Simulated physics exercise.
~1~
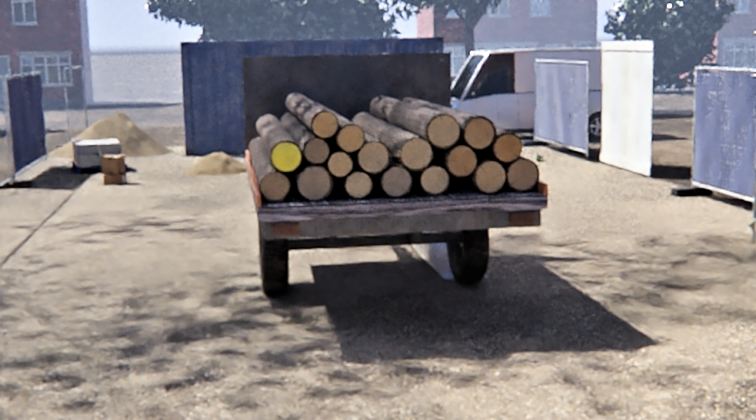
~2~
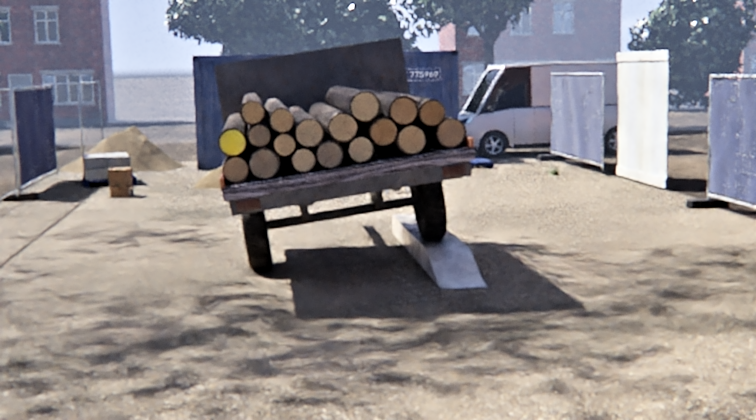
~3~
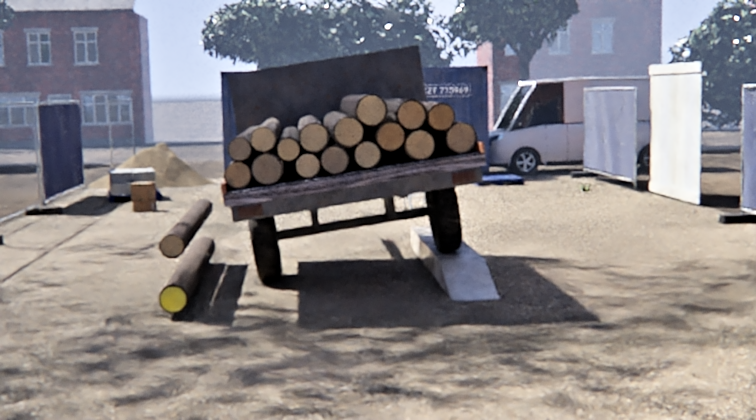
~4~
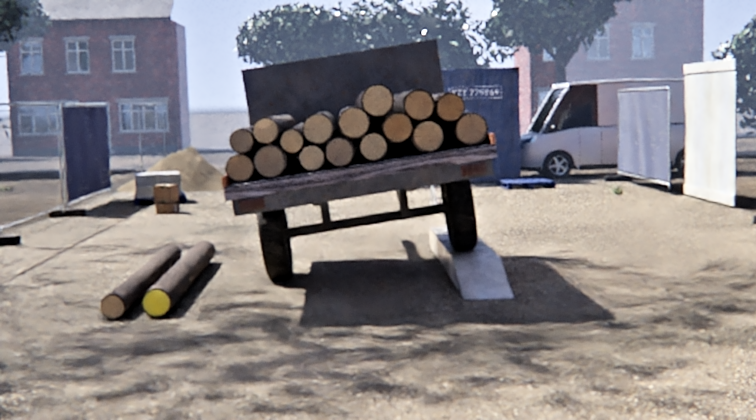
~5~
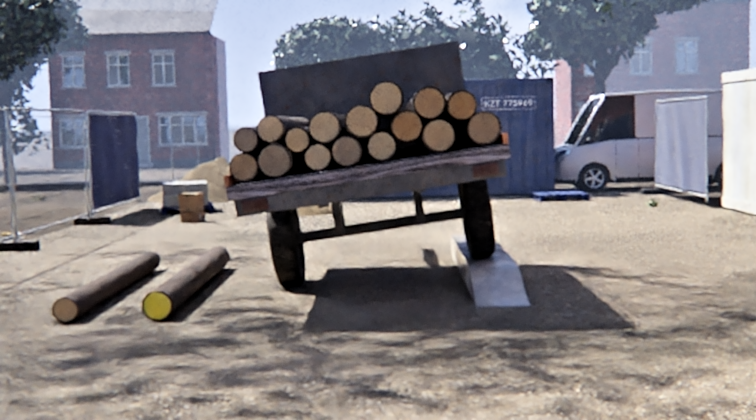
A flatbed loaded with loose timber poles, one with a yellow end at the upper left of the pile, is seen from behind on a sandy yard with brick buildings, trees, blue panels and a white van beyond. Its right wheel climbs a pale, sloping block, and the deck tips down to the left. The yellow-ended pole rolls to the left edge and drops over the side along with another pole. Both land on the ground and roll a little apart. They come to rest side by side at the left, while the other poles stay piled on the leaning deck.
